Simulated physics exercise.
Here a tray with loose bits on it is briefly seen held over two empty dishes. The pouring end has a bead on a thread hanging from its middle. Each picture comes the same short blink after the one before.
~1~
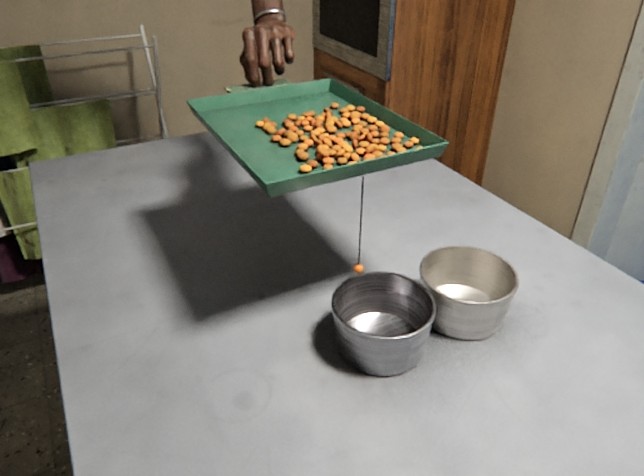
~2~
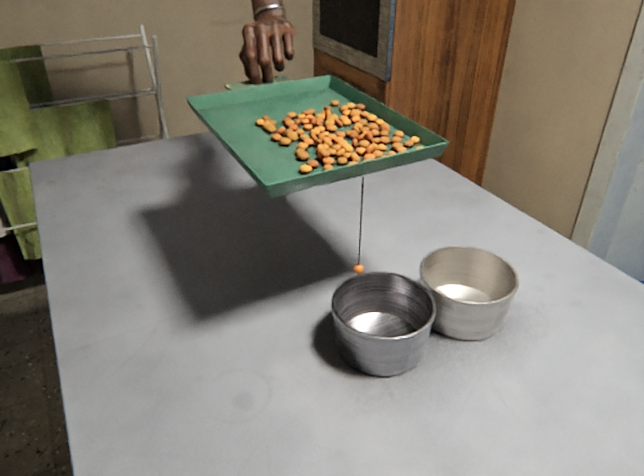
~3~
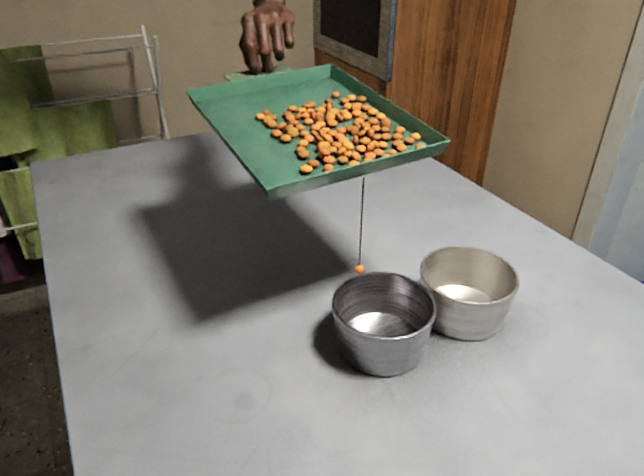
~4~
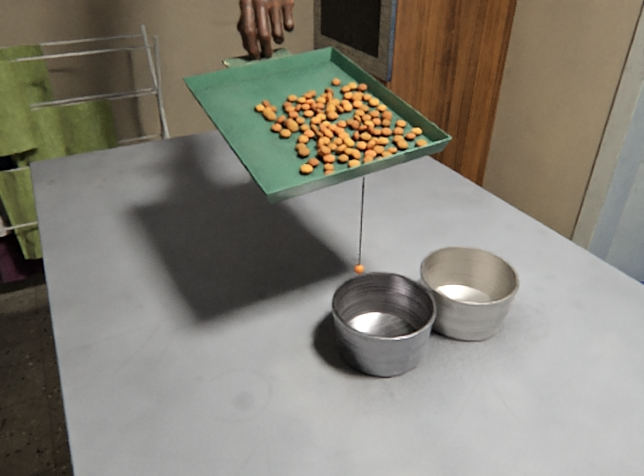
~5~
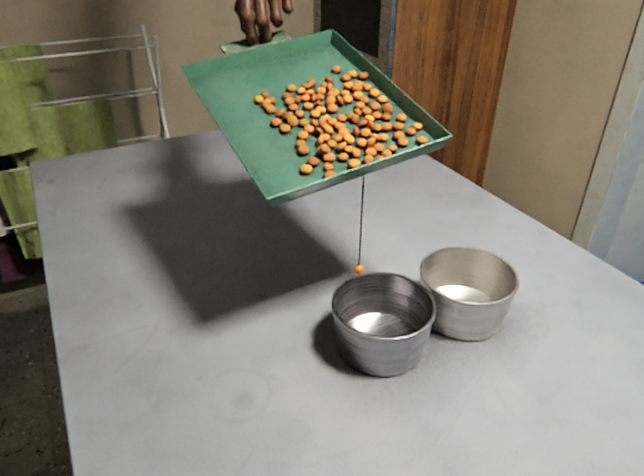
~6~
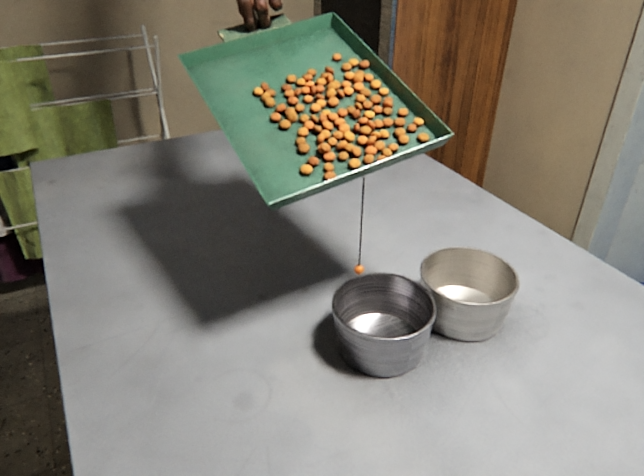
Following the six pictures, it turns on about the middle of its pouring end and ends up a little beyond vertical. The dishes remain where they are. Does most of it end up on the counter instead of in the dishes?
Yes, most of it lands on the counter.
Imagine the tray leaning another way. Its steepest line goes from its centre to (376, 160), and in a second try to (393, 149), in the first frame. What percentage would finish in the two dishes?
In turn, 80 percent and then 30 percent.
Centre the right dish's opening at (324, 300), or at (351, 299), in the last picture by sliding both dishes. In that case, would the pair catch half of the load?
The first time it's higher than half, the second time higher than half.
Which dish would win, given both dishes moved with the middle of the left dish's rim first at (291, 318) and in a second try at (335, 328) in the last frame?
Well, first the dish at left, then the dish at left.
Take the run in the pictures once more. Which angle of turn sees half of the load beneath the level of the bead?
Angle reached: About 90°.
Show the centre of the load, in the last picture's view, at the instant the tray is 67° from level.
(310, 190).
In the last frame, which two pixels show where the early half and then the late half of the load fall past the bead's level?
(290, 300), then (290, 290).
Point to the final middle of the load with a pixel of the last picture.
Centre at rest: Close to (294, 363).
Soon, tray tipped steeply; most on the tray; a stray few outside both; a small part in the air.
A while on, tray tipped past a quarter turn; a stray few on the tray; a small part in the left dish; most outside both; a small part in the air.
Towards the end, tray tipped past a quarter turn; a small part in the left dish; most outside both.
Finally, tray tipped past a quarter turn; a small part in the left dish; none in the right dish; most outside both.
